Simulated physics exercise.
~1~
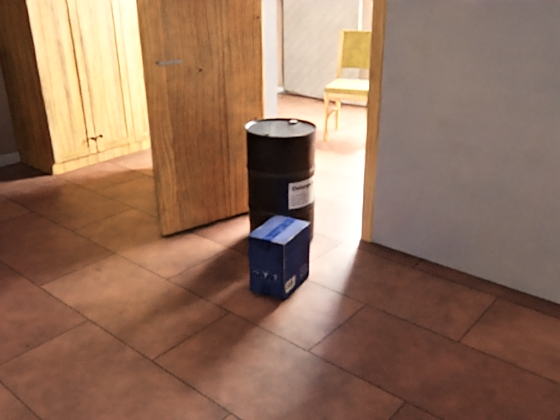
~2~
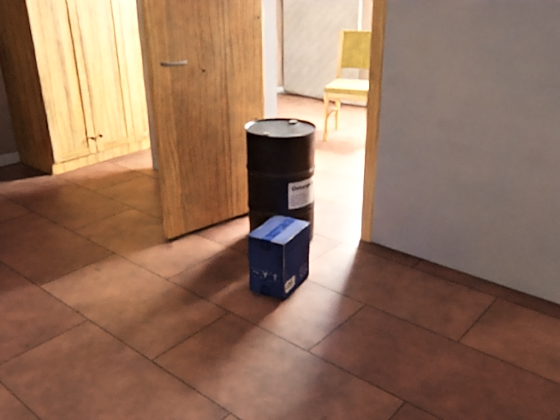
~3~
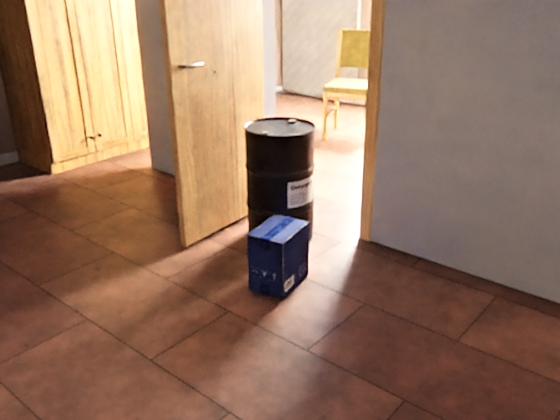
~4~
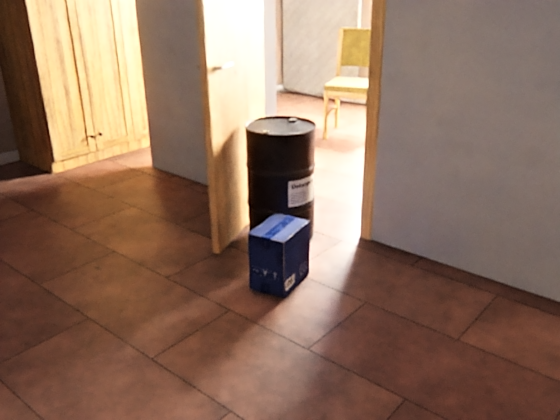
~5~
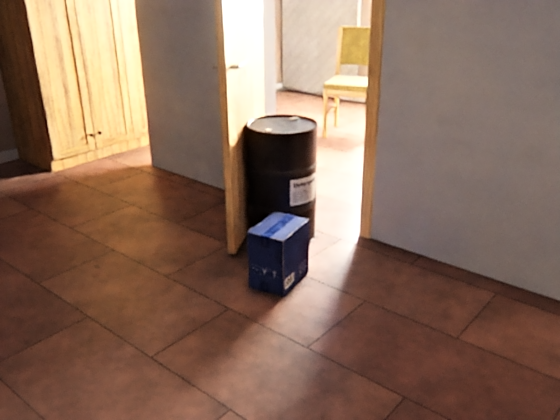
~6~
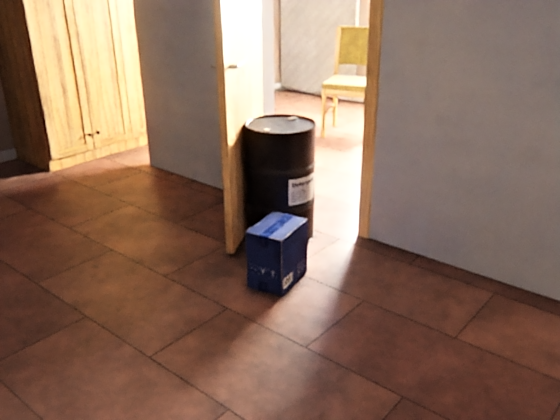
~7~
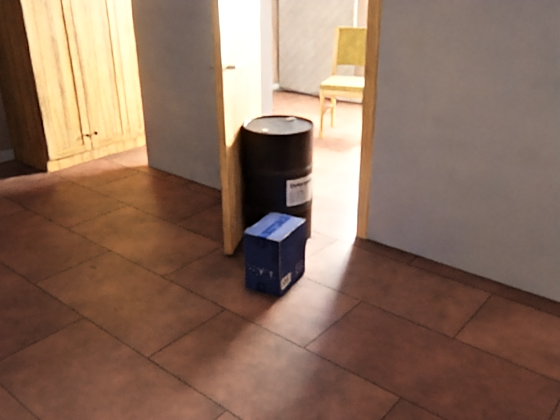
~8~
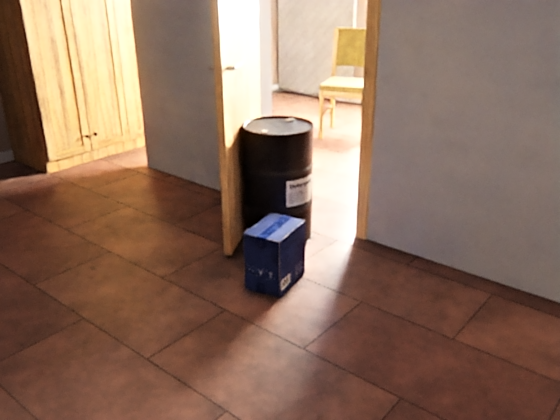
In a room with reddish-brown floor tiles, a wooden door swings towards a doorway where a black drum stands behind a blue box, then stops against the drum and stays partly open, with the drum and box still in the opening.
